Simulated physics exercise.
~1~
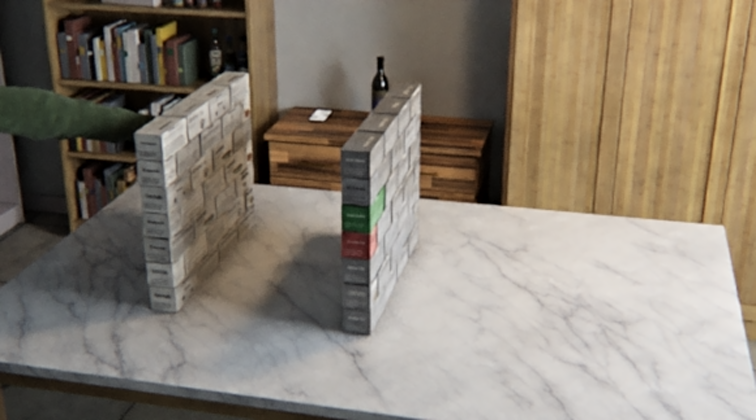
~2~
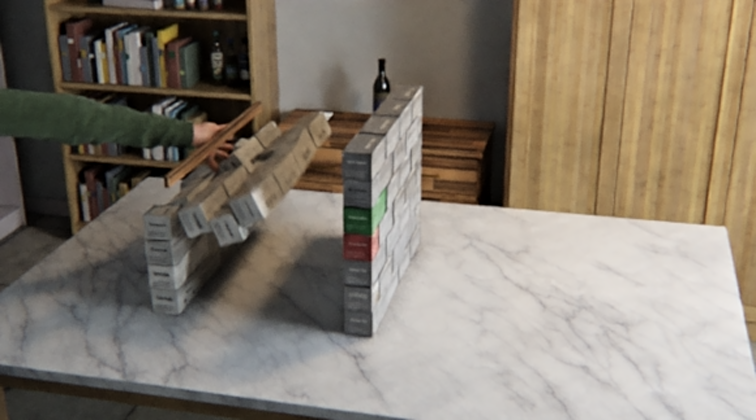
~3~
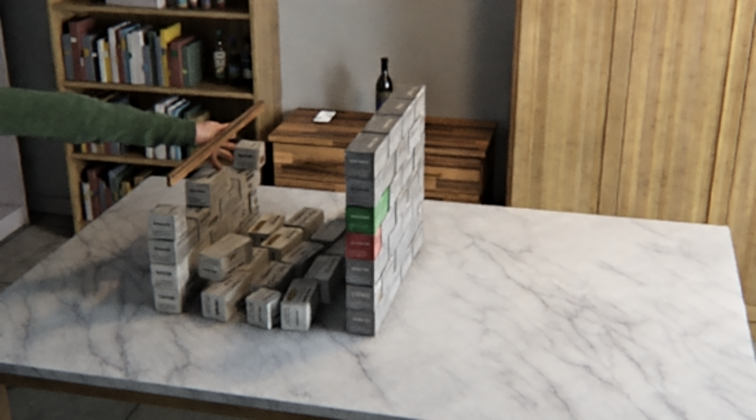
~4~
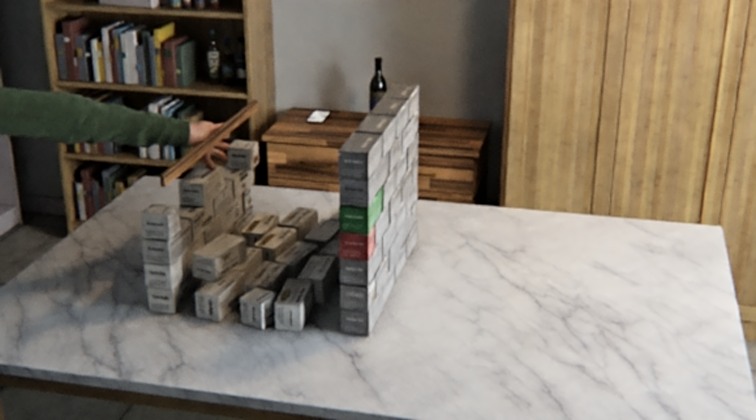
The video shows two thin walls of stacked packets on a marble table as a hand pushes a wooden batten into the left wall, toppling many pale packets into the aisle, while the right wall, with its green and red packets, stays standing.
